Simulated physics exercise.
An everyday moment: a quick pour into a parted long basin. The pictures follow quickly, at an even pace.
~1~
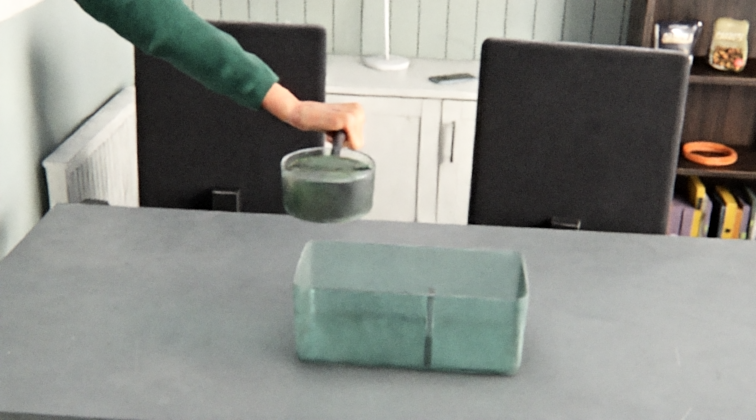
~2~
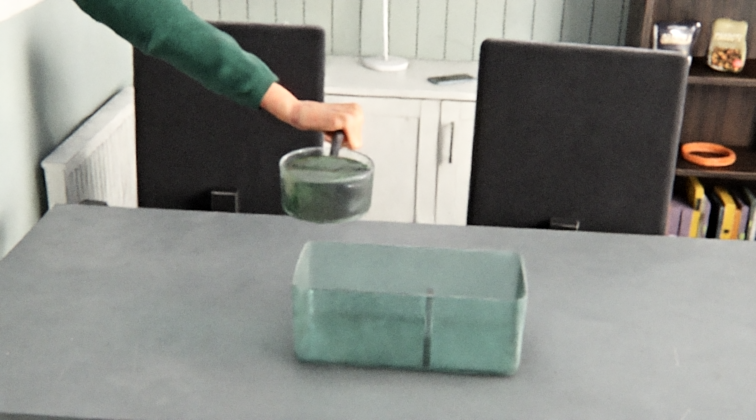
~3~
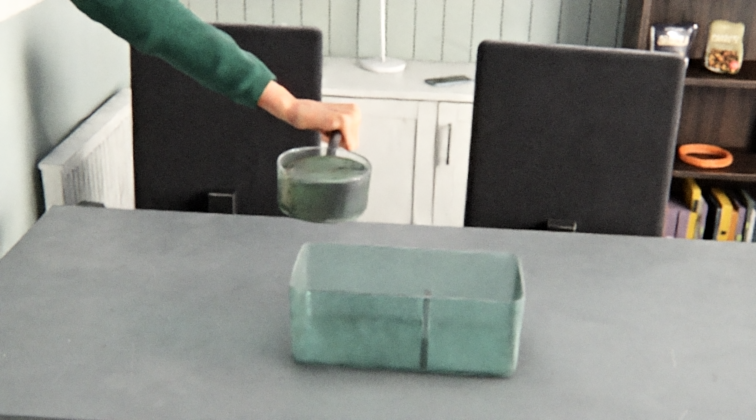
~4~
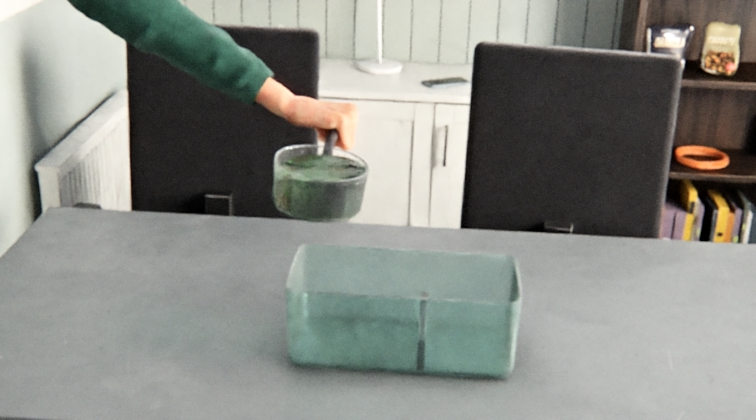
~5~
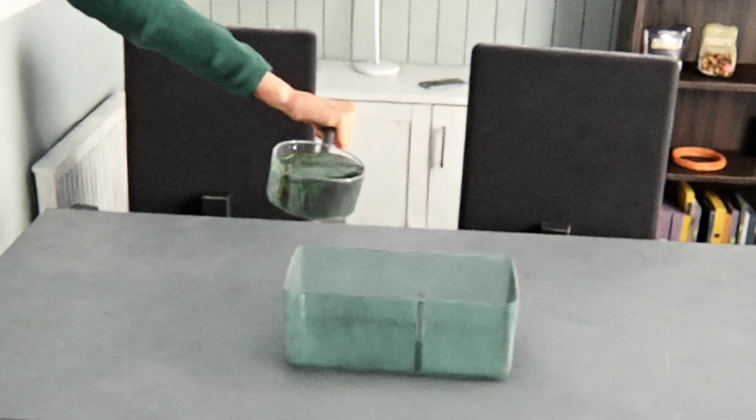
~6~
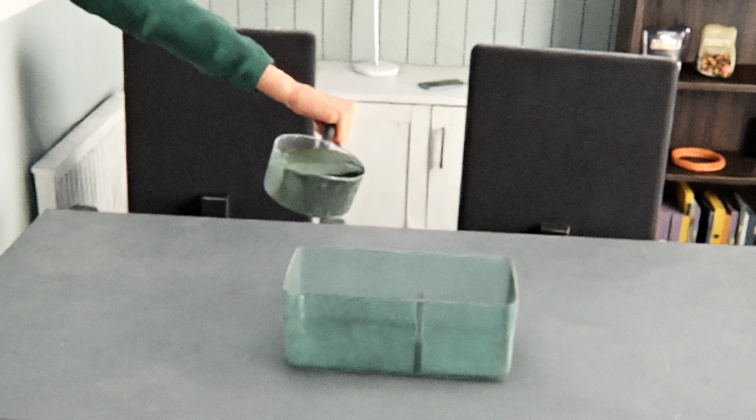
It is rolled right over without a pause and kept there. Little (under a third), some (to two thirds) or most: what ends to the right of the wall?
The share right of the wall is above two thirds.
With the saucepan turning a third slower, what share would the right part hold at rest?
It comes to 85 per cent or so.
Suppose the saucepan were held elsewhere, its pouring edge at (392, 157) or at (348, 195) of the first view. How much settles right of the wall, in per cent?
In turn 85 and 35 in a hundred.
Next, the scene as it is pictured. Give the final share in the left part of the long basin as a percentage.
Roughly 15 in a hundred.
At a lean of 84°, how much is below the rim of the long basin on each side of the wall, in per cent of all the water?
Left: 5 %. Right: 5 %.
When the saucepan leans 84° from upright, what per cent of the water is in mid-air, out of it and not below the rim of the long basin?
Some 50 per cent.
A moment on, the saucepan is tipped on its side and 43 per cent is still to pour, 6 is left of the wall and 3 right of it.
Next, the saucepan is tipped right over and 3 per cent is still to pour, 6 is left of the wall and 76 right of it.
Then the saucepan is tipped right over and 0 per cent is still to pour, 15 is left of the wall and 82 right of it.
Later the saucepan is tipped right over and 0 per cent is still to pour, 15 is left of the wall and 82 right of it.
At rest 15 per cent lies left of the wall, 82 right of it and 3 outside.
